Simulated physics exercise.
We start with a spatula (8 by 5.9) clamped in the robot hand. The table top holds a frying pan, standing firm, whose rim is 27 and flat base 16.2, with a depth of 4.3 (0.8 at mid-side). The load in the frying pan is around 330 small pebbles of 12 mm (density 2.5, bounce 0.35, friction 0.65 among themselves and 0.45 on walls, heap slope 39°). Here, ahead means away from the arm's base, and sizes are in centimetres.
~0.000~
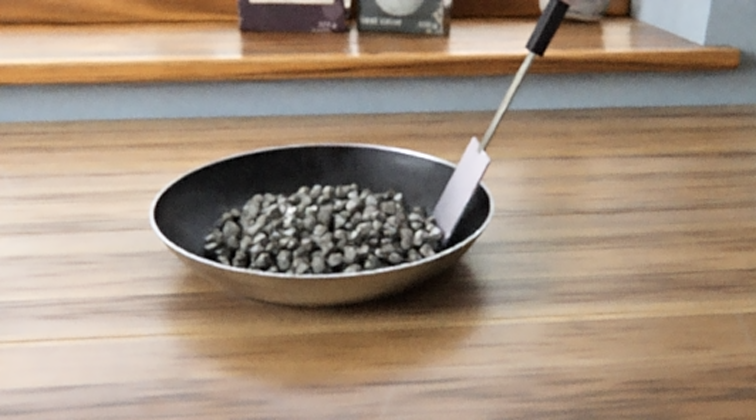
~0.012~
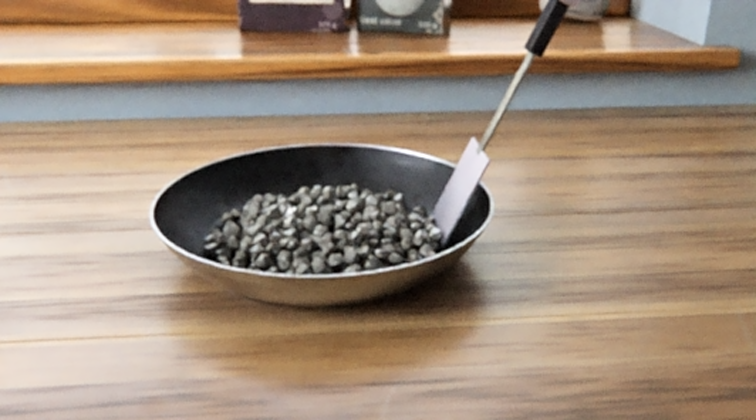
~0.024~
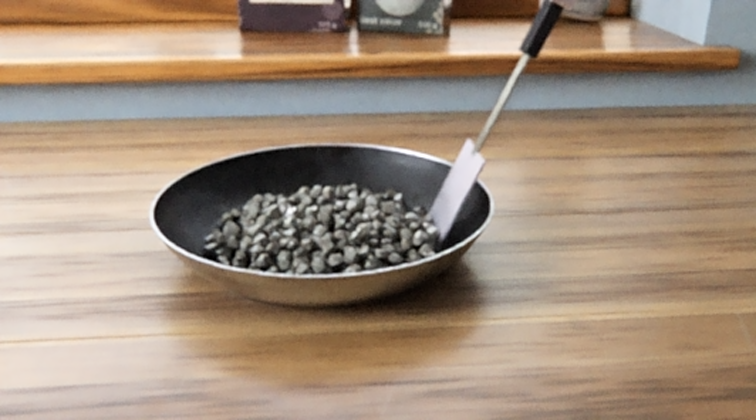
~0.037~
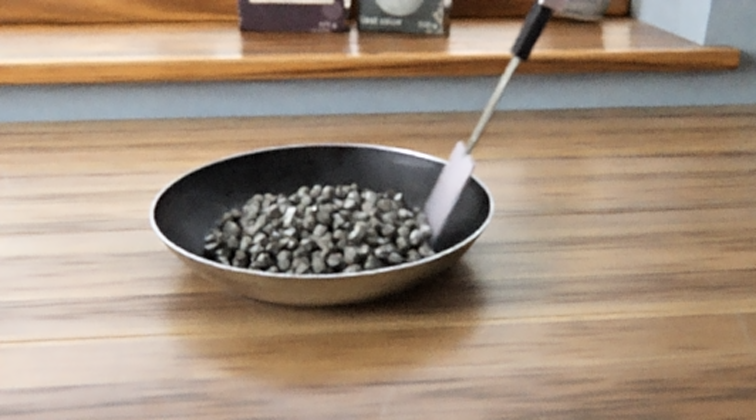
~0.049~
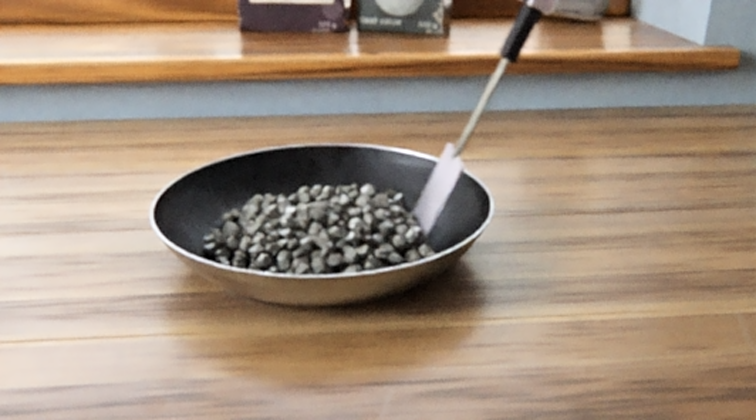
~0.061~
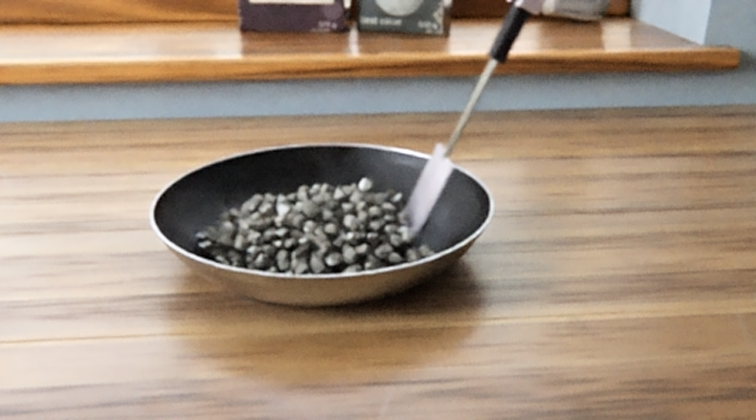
At first, a spatula with a black grip stands angled in the right side of a dark frying pan heaped with small grey pebbles on a wooden table top. It then slides a short way left, pushing into the heap and shifting some pebbles slightly, while the pan stays still.
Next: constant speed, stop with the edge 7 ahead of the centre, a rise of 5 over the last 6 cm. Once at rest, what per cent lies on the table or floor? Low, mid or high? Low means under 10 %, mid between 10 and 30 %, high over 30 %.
Low.
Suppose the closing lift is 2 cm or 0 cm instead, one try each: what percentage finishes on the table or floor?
Result, in order: Approx. 5 % and 10 %.
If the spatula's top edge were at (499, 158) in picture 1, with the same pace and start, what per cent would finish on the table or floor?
About 5 per cent.
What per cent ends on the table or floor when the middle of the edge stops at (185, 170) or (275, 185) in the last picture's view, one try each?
Estimates, in order: 25 % and 0 %.
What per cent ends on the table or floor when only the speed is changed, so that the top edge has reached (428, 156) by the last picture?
Estimate: Close to 10 %.
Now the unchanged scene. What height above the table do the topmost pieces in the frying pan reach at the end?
About 5.5 centimetres.
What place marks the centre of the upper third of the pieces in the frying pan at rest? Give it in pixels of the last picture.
The centre sits at about (203, 216).
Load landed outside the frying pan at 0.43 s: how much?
Roughly 5 percent of it.
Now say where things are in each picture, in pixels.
Spatula top edge at (482, 148), sloping 65°; upper third of the load around (327, 224), from x 210 to 435, top at y 190; 328 in the frying pan, in the first picture.
Spatula top edge at (481, 149), sloping 65°; upper third of the load around (327, 224), from x 210 to 435, top at y 190, in the second picture.
Spatula top edge at (476, 150), sloping 65°; upper third of the load around (328, 224), from x 210 to 430, top at y 190, in the third picture.
Spatula top edge at (467, 153), sloping 65°; upper third of the load around (332, 223), from x 210 to 430, top at y 190, in the fourth picture.
Spatula top edge at (457, 154), sloping 65°; upper third of the load around (337, 222), from x 210 to 430, top at y 190, in the fifth picture.
Spatula top edge at (446, 155), sloping 65°; upper third of the load around (327, 221), from x 205 to 430, top at y 185; 328 in the frying pan, in the sixth picture.
By 0.13 s, sloping 65°, highest piece 4 above the table; 328 in the frying pan.
By 0.20 s, sloping 65°, highest piece 6 above the table; 328 in the frying pan.
By 0.43 s, sloping 65°, highest piece 5 above the table; 314 in the frying pan, 12 on the table or floor, 2 on the blade or in flight.
By 1.48 s, sloping 65°, highest piece 5 above the table; 313 in the frying pan, 15 on the table or floor.
Final count, 313 in the frying pan, 15 on the table or floor. That is 5 % on the table or floor.
